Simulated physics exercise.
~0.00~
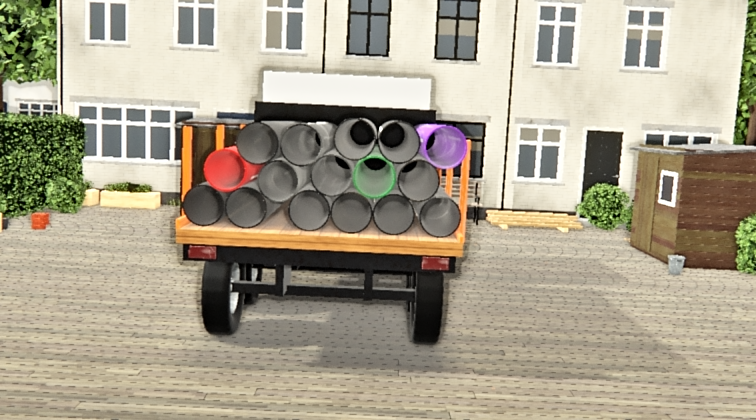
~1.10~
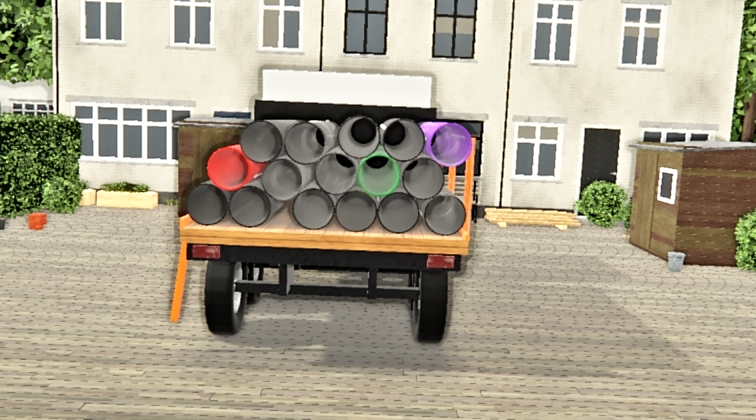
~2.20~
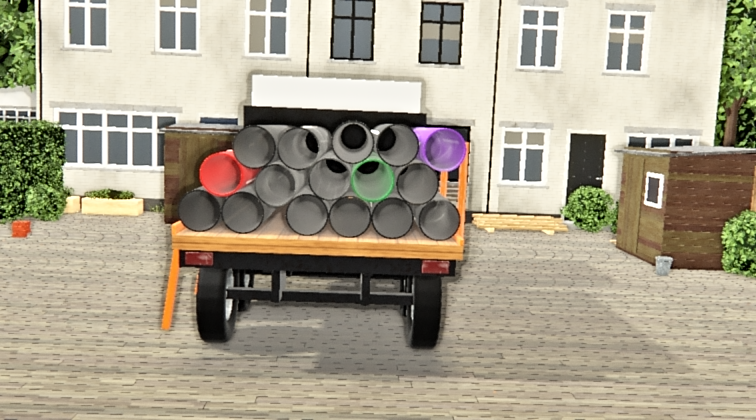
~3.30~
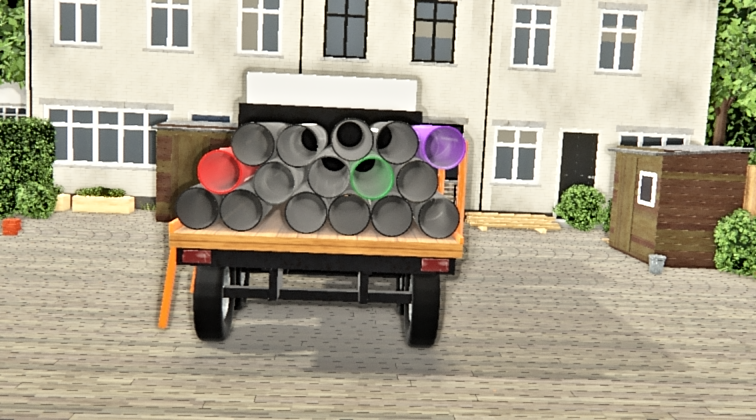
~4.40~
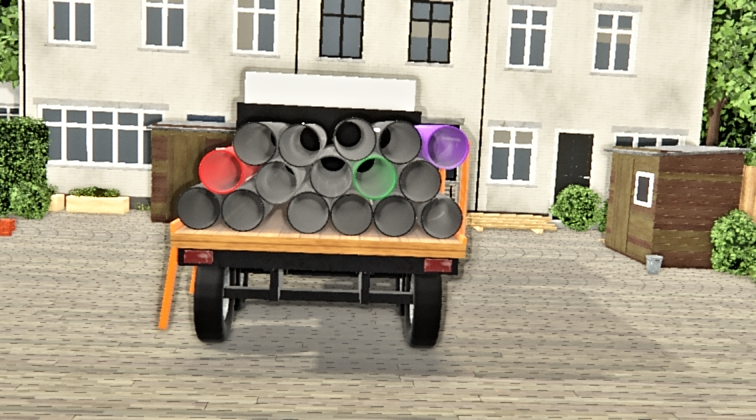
The video shows the rear of a flatbed lorry stacked with grey pipes, plus one red, one green and one purple, outside a pale building. The orange posts on the left edge swing down and hang below the deck, while the pipes stay stacked in place.
